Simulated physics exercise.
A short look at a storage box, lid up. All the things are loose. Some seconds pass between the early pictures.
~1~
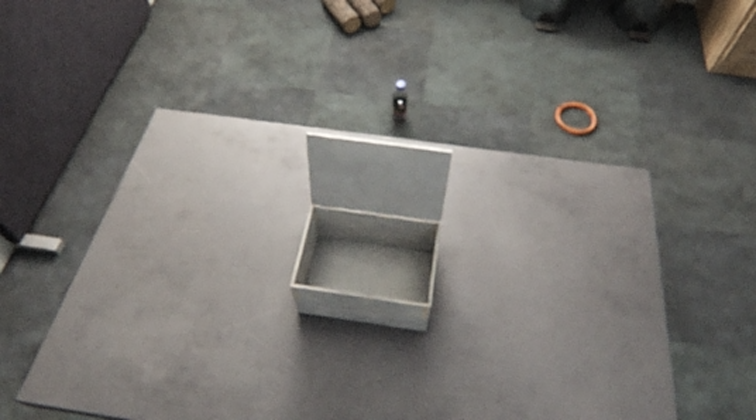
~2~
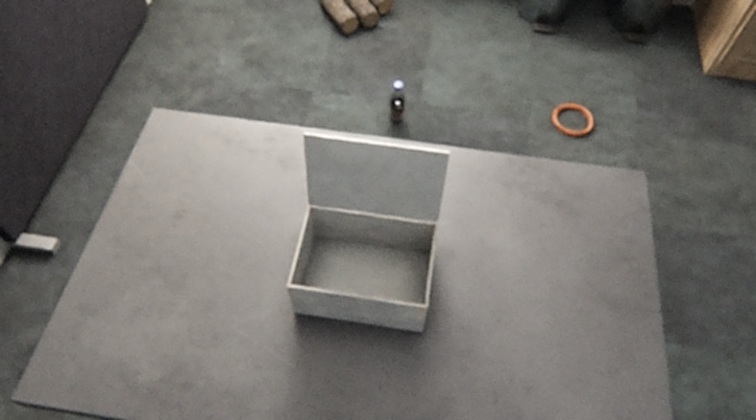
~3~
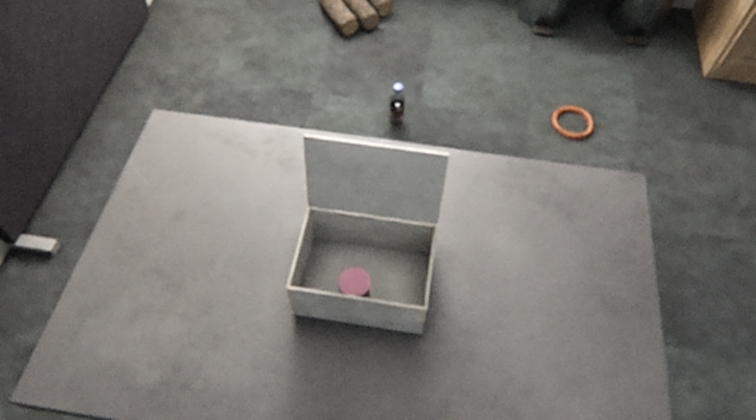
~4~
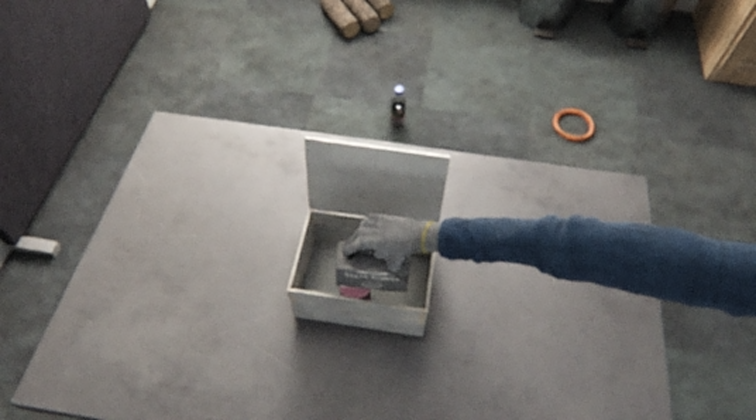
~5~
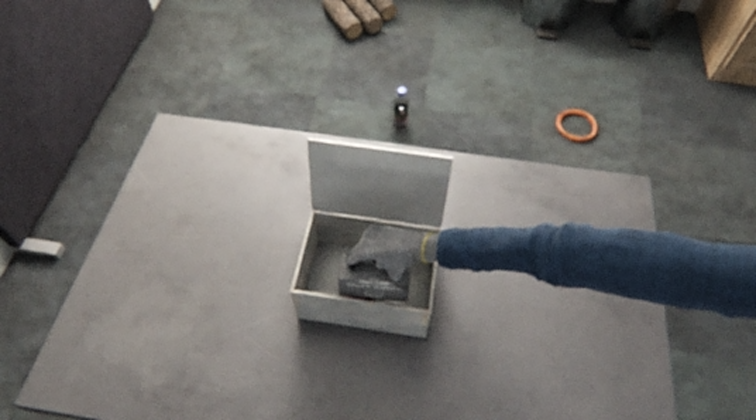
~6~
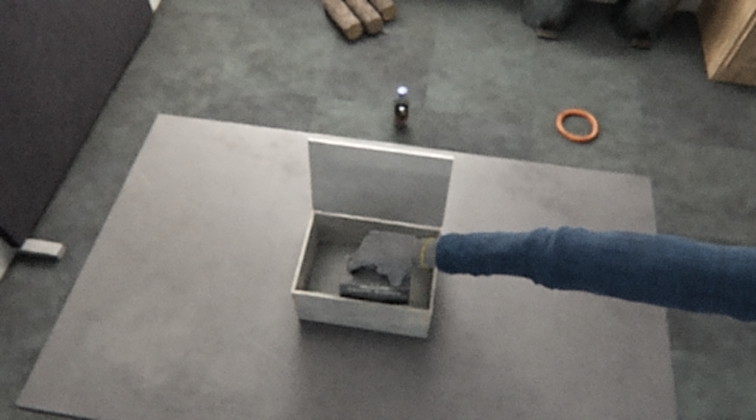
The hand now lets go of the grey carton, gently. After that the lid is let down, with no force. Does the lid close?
The lid will not close.
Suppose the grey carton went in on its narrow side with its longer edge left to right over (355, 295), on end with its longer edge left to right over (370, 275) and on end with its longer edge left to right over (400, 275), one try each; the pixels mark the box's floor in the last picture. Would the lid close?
First try: It stays ajar; second try: It stays ajar; third try: It will not close.
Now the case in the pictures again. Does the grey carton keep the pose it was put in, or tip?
The grey carton ends up tilted.
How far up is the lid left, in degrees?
About 10°.
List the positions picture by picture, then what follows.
The last thing is not in view yet, in the first picture.
The last thing is not in view yet, in the second picture.
The last thing is not in view yet; pink tin (355, 291), in the third picture.
On its way; grey carton (373, 267), in the fourth picture.
On its way; grey carton (375, 277), in the fifth picture.
In place under the hand; grey carton (376, 282), in the sixth picture.
Then, 1.00 s past the last view, lid starting down; grey carton on its side near (401, 293).
Then, 1.70 s past the last view, lid 50° above the rim; grey carton on its side near (401, 293).
Finally, lid 9° above the rim; down or leaning hard in the box, grey carton; pink tin still in place. Final places as the last picture's camera would see them, grey carton near (401, 293).
